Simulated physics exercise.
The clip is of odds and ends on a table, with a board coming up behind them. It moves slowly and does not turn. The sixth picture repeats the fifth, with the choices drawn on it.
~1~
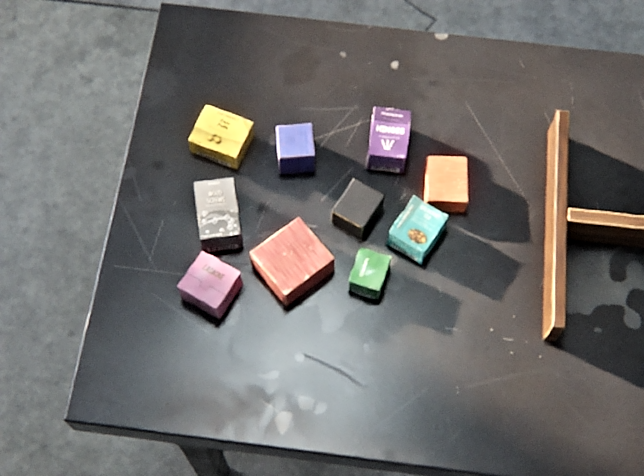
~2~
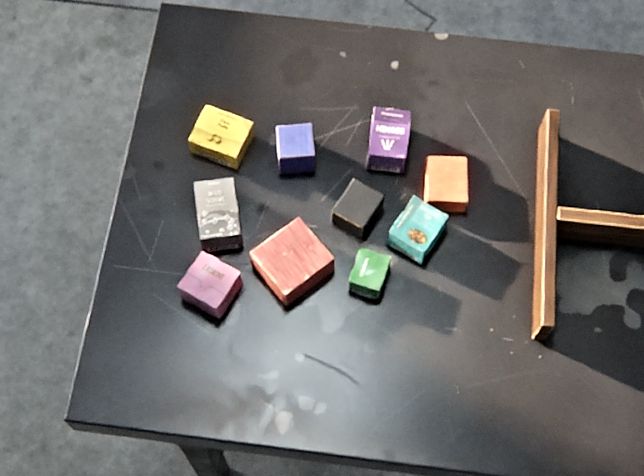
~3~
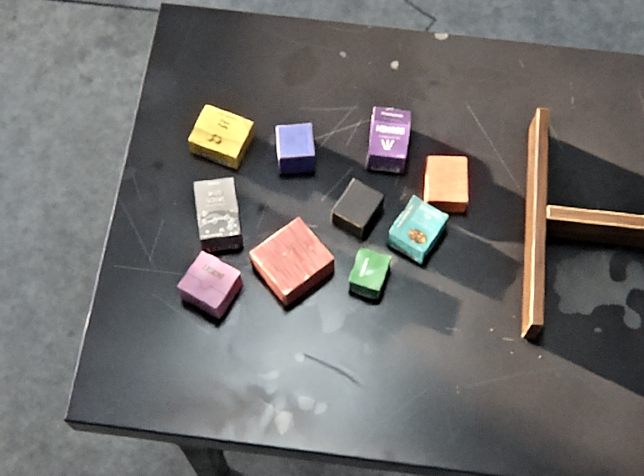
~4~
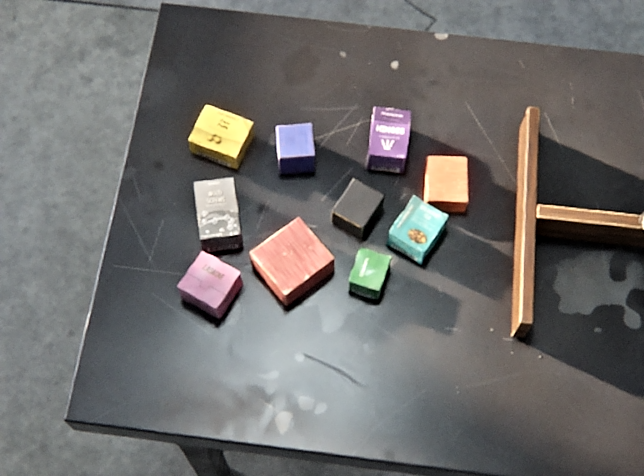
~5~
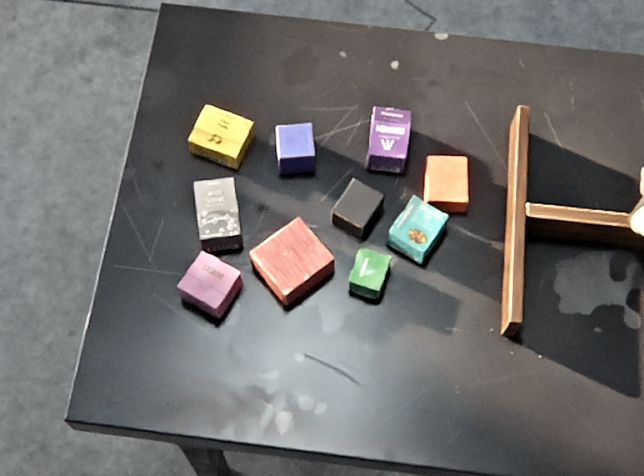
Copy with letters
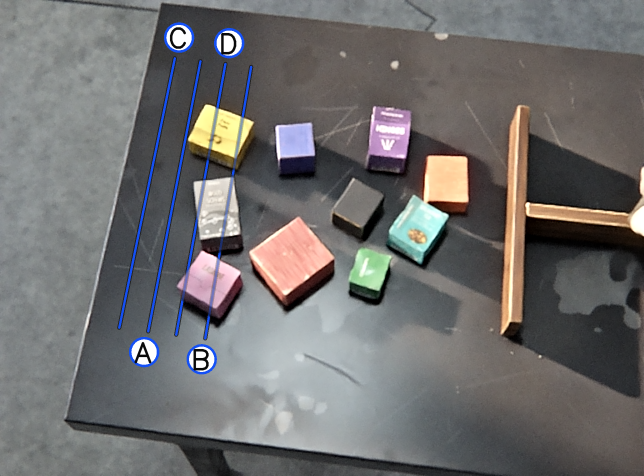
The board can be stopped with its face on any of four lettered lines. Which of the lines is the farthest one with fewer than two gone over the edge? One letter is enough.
It should halt at B.
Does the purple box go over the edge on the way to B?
No.
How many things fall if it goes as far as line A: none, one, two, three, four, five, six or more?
In all, five.
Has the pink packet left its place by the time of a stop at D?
Yes.
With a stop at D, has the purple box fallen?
By then, no.
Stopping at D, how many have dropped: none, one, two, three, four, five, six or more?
Two.
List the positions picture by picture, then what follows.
Turquoise packet (418, 230); green packet (370, 274); orange block (446, 185), in the first frame.
Board (551, 212); purple box (389, 140), in the second frame.
Board (541, 211); grey box (219, 214), in the third frame.
Board (530, 210); yellow packet (222, 138), in the fourth frame.
Board (520, 209); red block (292, 262); turquoise packet (418, 230); green packet (370, 274), in the fifth frame.
On the marked copy, A at (176, 188); B at (230, 194); C at (149, 185); D at (202, 191).
Following B. Soon after the start, board (415, 196); purple box (368, 130); orange block (389, 177).
Later, board (312, 184); yellow packet (200, 135); pink packet (177, 299).
In the end, board (232, 175); yellow packet (140, 114); grey box (119, 205); none fallen.
As for the rest, A drops five; C drops six; D drops two.
